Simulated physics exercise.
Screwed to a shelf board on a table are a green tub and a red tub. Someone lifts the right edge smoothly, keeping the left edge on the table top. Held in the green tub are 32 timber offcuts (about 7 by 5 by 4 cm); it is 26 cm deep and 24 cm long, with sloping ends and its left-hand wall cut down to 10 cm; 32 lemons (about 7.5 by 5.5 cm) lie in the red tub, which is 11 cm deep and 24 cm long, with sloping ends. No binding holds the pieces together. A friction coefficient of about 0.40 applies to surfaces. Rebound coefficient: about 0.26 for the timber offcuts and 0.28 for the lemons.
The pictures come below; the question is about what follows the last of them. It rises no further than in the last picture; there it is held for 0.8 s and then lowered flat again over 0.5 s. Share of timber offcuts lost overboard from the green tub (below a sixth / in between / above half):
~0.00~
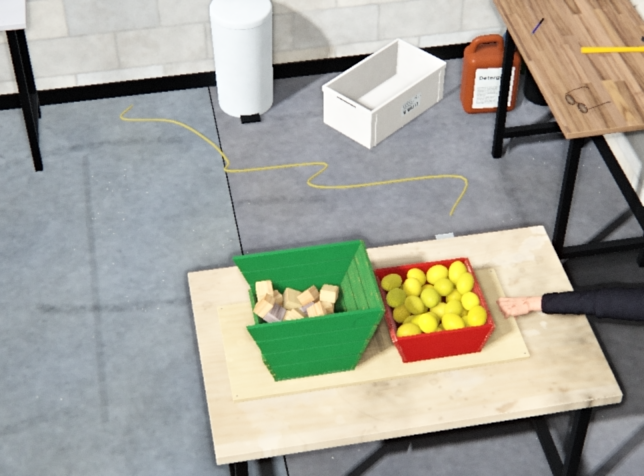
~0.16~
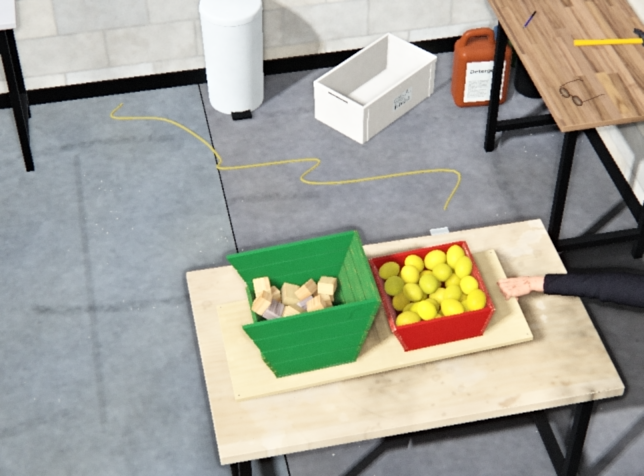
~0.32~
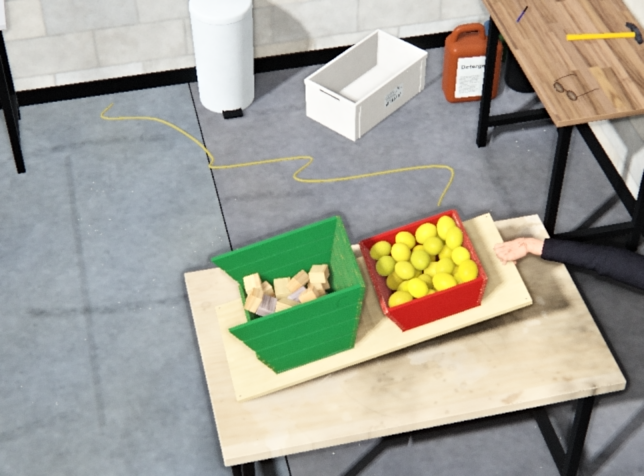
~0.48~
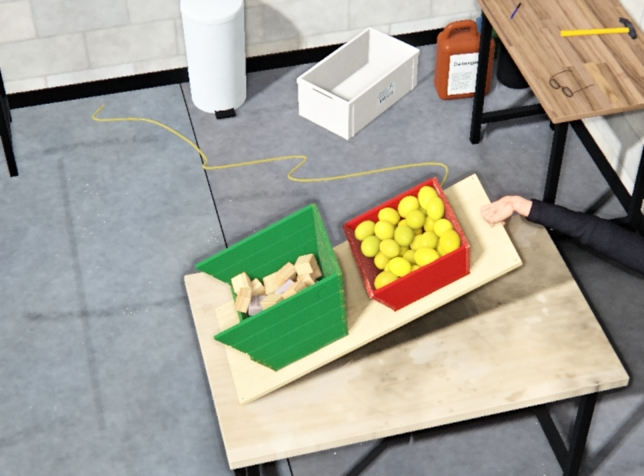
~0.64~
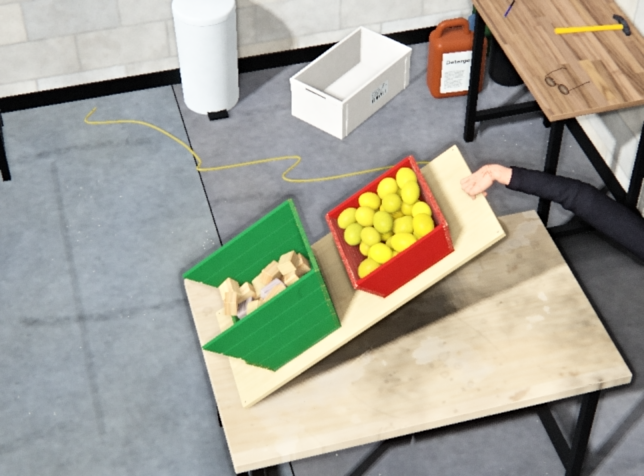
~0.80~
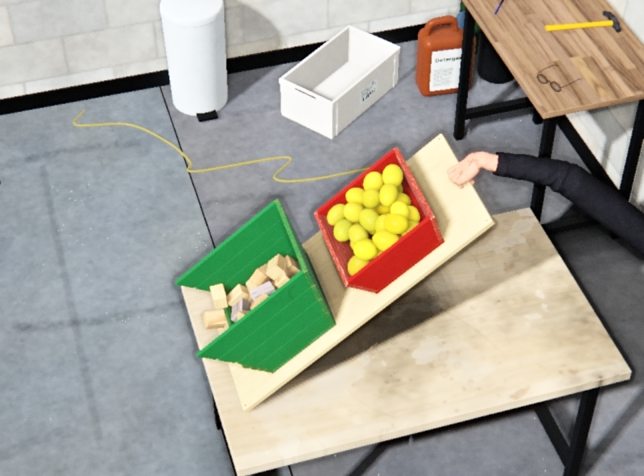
Below a sixth.
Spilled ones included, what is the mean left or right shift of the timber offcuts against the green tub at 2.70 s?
I'd say close to 6 cm toward the left.
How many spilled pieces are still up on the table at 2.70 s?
Roughly 1 of them.
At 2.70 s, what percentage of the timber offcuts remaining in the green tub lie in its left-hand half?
Share in that half: About 60 %.
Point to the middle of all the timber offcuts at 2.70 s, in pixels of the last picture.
I'd put the middle close to (301, 334).
After 1.10 s, tilt 38°; green tub 30 in, 2 out and red tub 31 in, 1 out.
After 1.49 s, tilt 38°; green tub 30 in, 2 out and red tub 31 in, 1 out.
After 2.02 s, tilt 3°; green tub 30 in, 2 out and red tub 31 in, 1 out.
Final count (at 2.70 s), green tub 30 in, 2 out and red tub 31 in, 1 out. Asked share, 2 of 32, 6 per cent.
